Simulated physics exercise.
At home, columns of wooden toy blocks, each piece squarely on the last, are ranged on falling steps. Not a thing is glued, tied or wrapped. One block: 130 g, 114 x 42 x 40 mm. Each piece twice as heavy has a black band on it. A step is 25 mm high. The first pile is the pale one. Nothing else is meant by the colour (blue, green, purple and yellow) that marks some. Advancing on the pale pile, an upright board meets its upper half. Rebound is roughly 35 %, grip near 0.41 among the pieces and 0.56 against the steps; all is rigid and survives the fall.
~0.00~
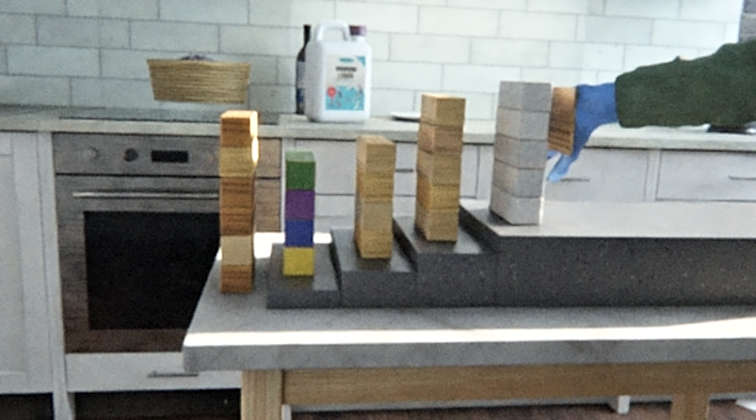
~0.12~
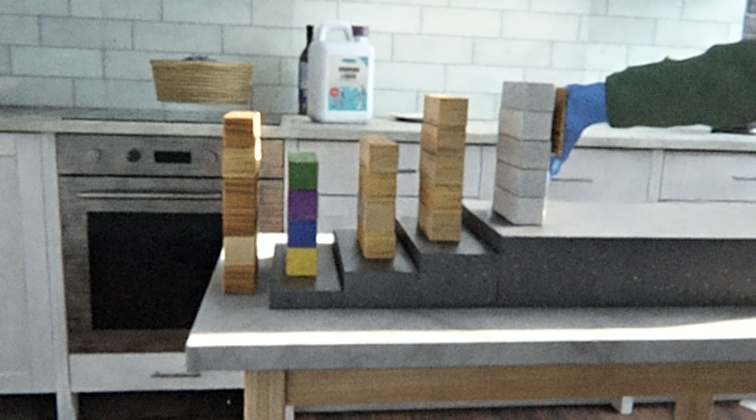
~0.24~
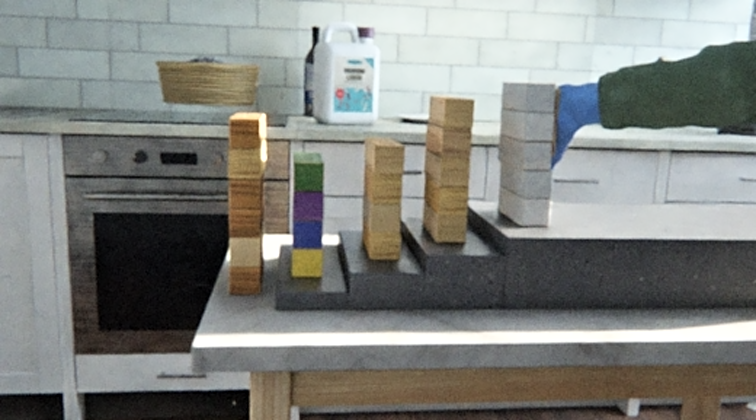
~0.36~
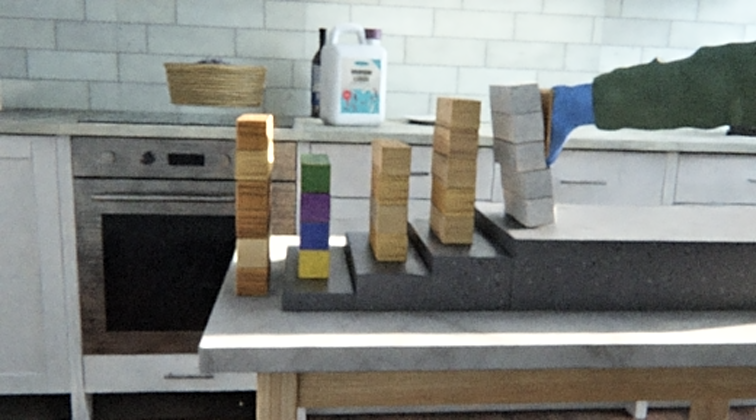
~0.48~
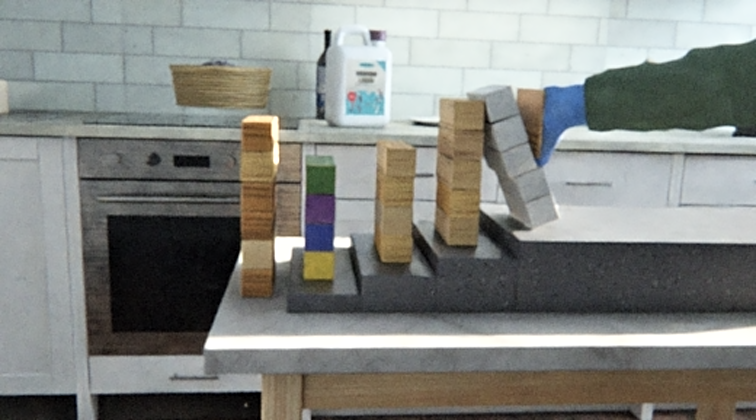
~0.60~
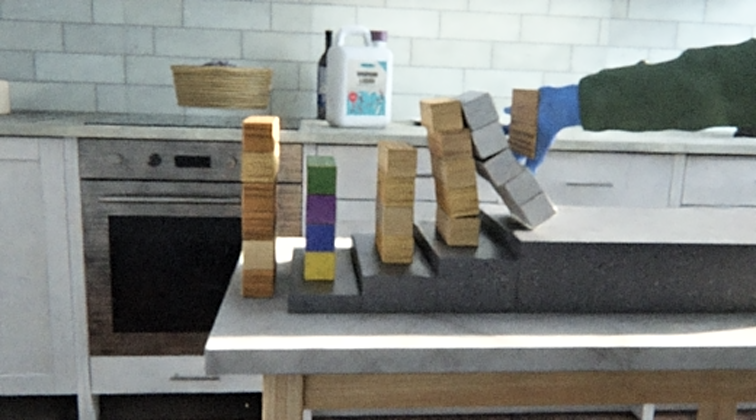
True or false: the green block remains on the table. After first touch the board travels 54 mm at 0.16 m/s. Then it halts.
False.
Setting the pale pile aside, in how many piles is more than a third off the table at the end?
Looks like 2 of them in total.
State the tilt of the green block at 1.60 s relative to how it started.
It sits at about 40 degrees.
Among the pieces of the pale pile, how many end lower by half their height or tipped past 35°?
Count: 5 pale pieces.
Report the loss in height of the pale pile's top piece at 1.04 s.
About 12 cm.
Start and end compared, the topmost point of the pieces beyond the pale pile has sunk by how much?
13 cm.
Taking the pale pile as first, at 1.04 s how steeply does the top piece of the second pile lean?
About 10 degrees from upright.
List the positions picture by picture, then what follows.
In the first picture (each place is the centre of the face we see best; the camera pans a little), board (575, 113) 32 mm short; green block (301, 175); blue block (300, 233); purple block (300, 205); the others all in place.
In the second picture, board (565, 113) 13 mm short; green block (303, 176).
In the third picture, board (557, 113) 6 mm in; green block (309, 177).
In the fourth picture, board (551, 114) 26 mm in, top of the pale pile leaning 10°; green block (316, 178); the others all in place.
In the fifth picture, board (542, 115) 45 mm in, top of the pale pile leaning 19°; green block (321, 180); the others all in place.
In the sixth picture, board (537, 115) 54 mm in, stopped, top of the pale pile leaning 26°; green block (322, 180); purple block (321, 209); blue block (321, 238); steepest lean 9°, the block at (447, 117); 4 have shifted.
By 1.04 s, 5 of the pale pile down; none of the 19 other blocks off the table, 17 disturbed; green block tilted 14°; yellow block tilted 20°.
By 1.60 s, 5 of the pale pile down; 9 of the 19 other blocks off the table; green block tilted 40°, 73 cm lower; purple block upside down.
When it is over (2.0 s), 5 of the pale pile down; 10 of the 19 other blocks off the table; green block upside down; purple block on its side; blue block on its side.
